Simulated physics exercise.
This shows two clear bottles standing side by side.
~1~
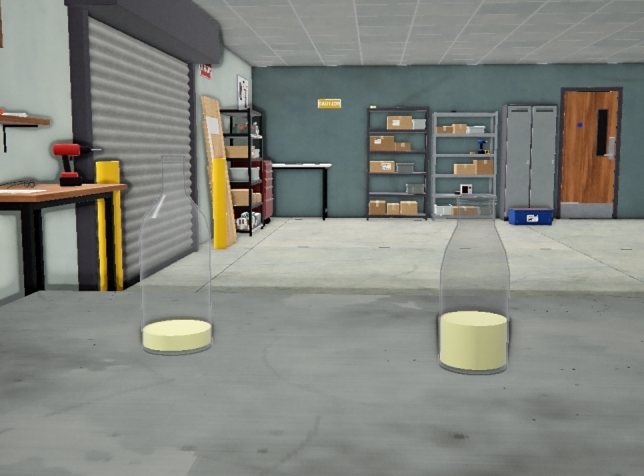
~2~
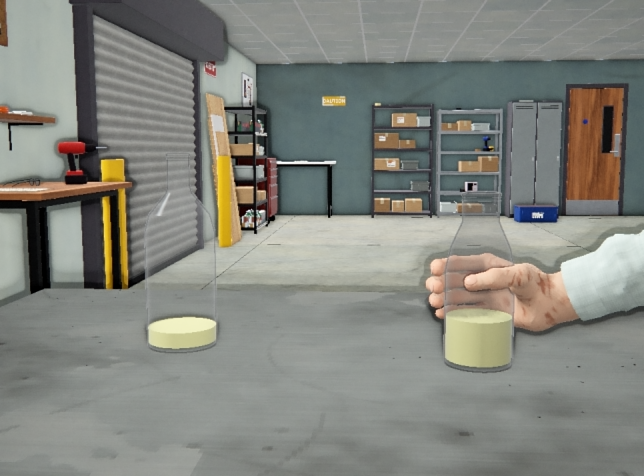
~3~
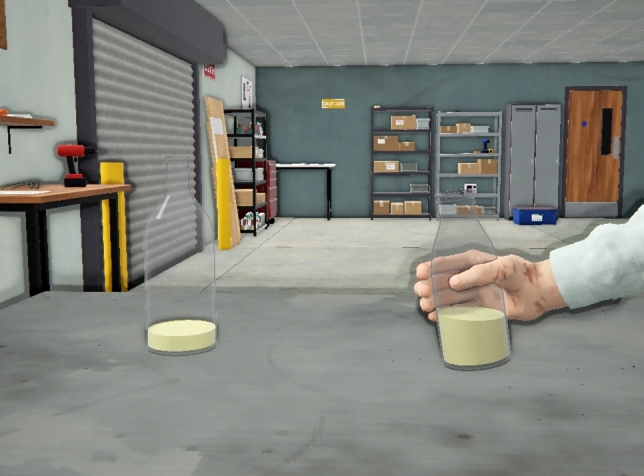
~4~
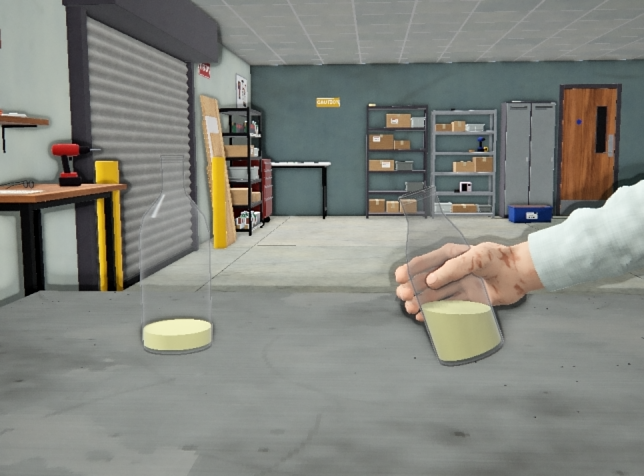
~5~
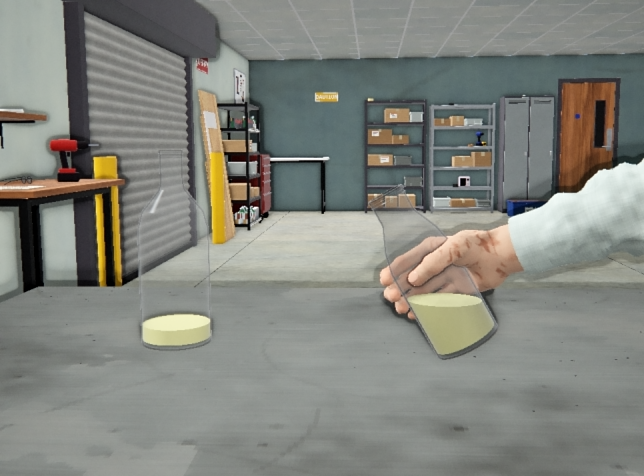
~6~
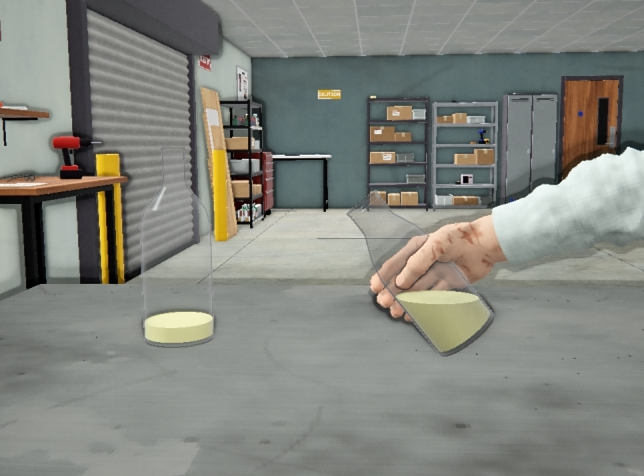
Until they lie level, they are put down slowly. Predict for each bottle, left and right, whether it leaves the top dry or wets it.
Left bottle - leaves it dry, right bottle - wets it.
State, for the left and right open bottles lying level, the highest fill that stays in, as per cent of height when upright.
Around 24 percent for the first, 16 percent for the second.
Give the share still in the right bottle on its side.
Retained: Near 60 per cent.
Shortly, the right bottle is nearly down; right bottle, no leak.
Then, the right bottle lies flat; right bottle, it leaks.
At the finish, both lie flat; right bottle, it leaks; left bottle, no leak.
